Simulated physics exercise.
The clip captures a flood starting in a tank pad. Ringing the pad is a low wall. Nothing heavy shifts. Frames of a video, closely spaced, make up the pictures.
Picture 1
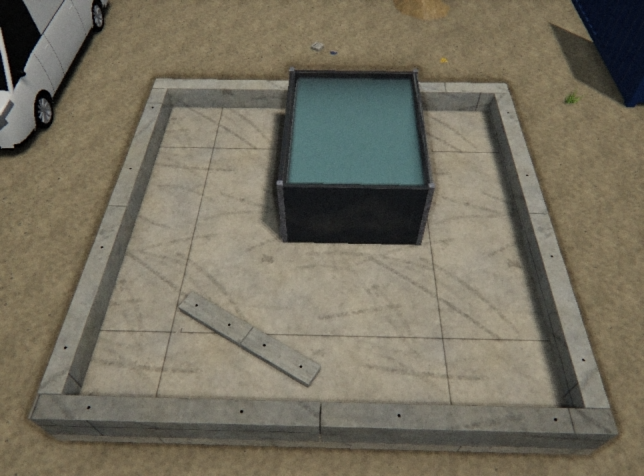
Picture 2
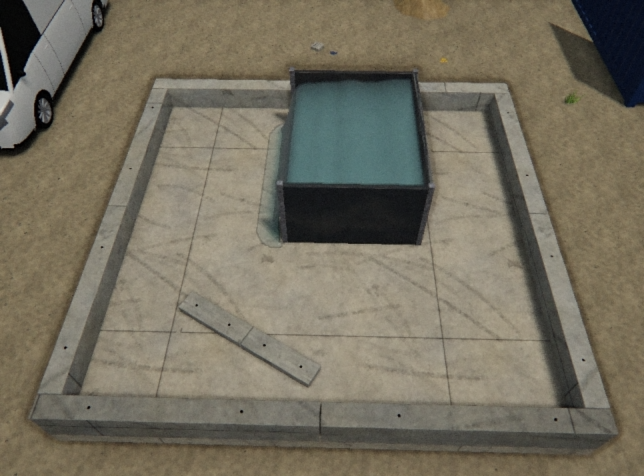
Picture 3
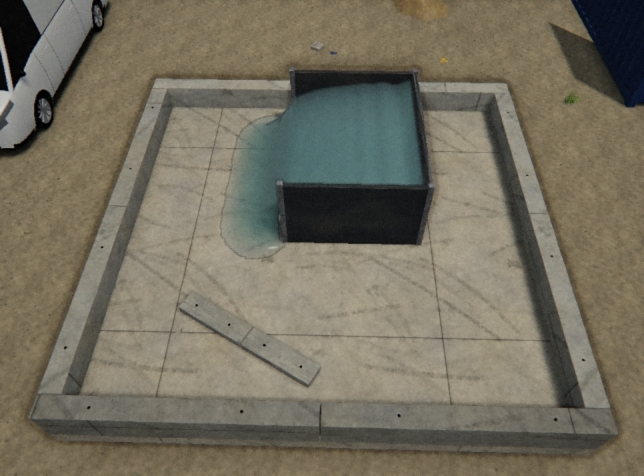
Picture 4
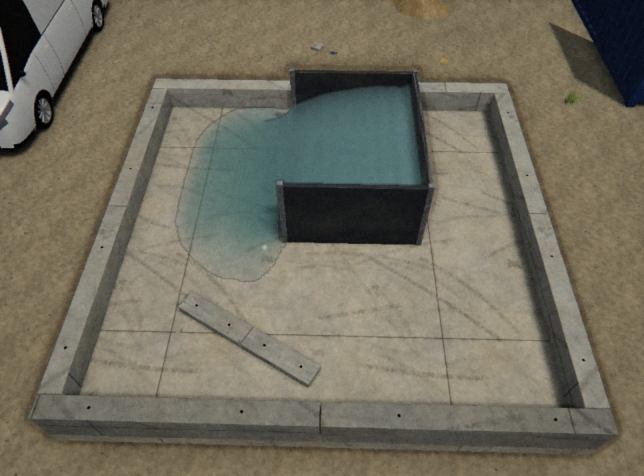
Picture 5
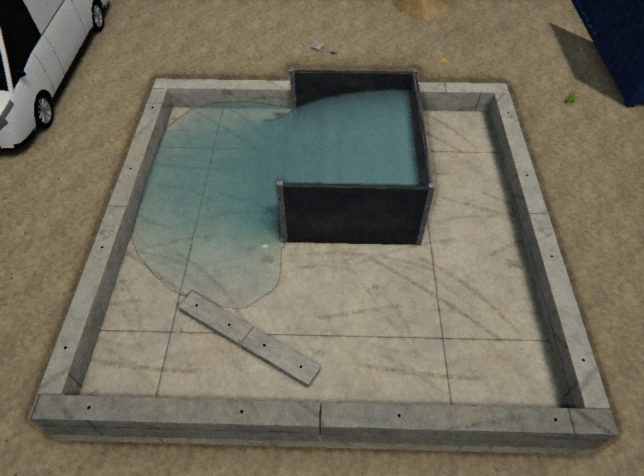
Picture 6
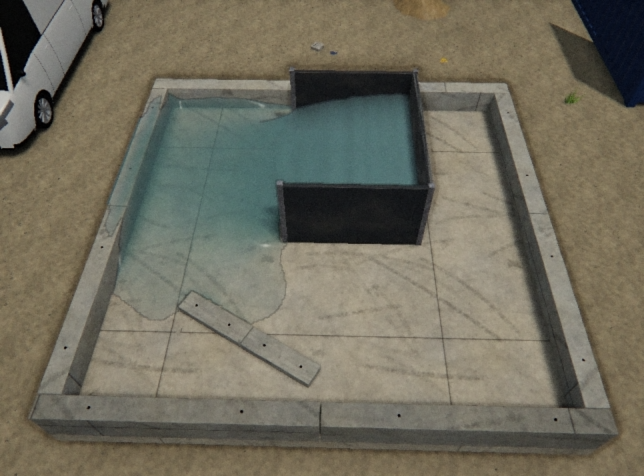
A dark, open-topped rectangular tank full of teal water stands toward the back of a pale concrete pad ringed by a low grey wall, seen from a fixed, raised viewpoint. A jointed grey strip lies diagonally on the slab, with sandy ground, a white vehicle at upper left and a blue object at upper right. Water pours from the tank's left side, spreading leftward and forward around the strip's upper end.
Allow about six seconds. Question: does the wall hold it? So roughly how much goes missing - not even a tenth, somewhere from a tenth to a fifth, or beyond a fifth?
The loss is moderate, one tenth to one fifth.
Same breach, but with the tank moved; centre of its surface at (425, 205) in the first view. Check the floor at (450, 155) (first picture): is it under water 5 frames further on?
I'd say the spot ends up left untouched.
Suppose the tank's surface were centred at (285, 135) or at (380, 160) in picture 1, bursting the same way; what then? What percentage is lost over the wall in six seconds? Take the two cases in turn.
You'd get close to 22 per cent the first time and close to 10 per cent the second.
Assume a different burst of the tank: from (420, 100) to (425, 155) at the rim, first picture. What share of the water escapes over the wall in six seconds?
My estimate is near 10 percent.
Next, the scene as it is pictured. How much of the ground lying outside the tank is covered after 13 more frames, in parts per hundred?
About 55 in a hundred.
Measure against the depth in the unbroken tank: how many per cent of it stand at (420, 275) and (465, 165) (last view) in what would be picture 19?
Close to 0 per cent for the first and close to 0 per cent for the second.
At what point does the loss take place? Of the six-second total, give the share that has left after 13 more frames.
My figure is about 95 in a hundred.
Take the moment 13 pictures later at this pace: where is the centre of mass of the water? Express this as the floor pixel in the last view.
I would point to (230, 206).
A moment on, water covers 35 % of the floor; the low wall has let 1 % over.
Next, water covers 40 % of the floor; the low wall has let 3 % over.
Then, water covers 50 % of the floor; the low wall has let 12 % over.
Later, water covers 75 % of the floor; the low wall has let 13 % over.
In the end, water covers 85 % of the floor; the low wall has let 13 % over.
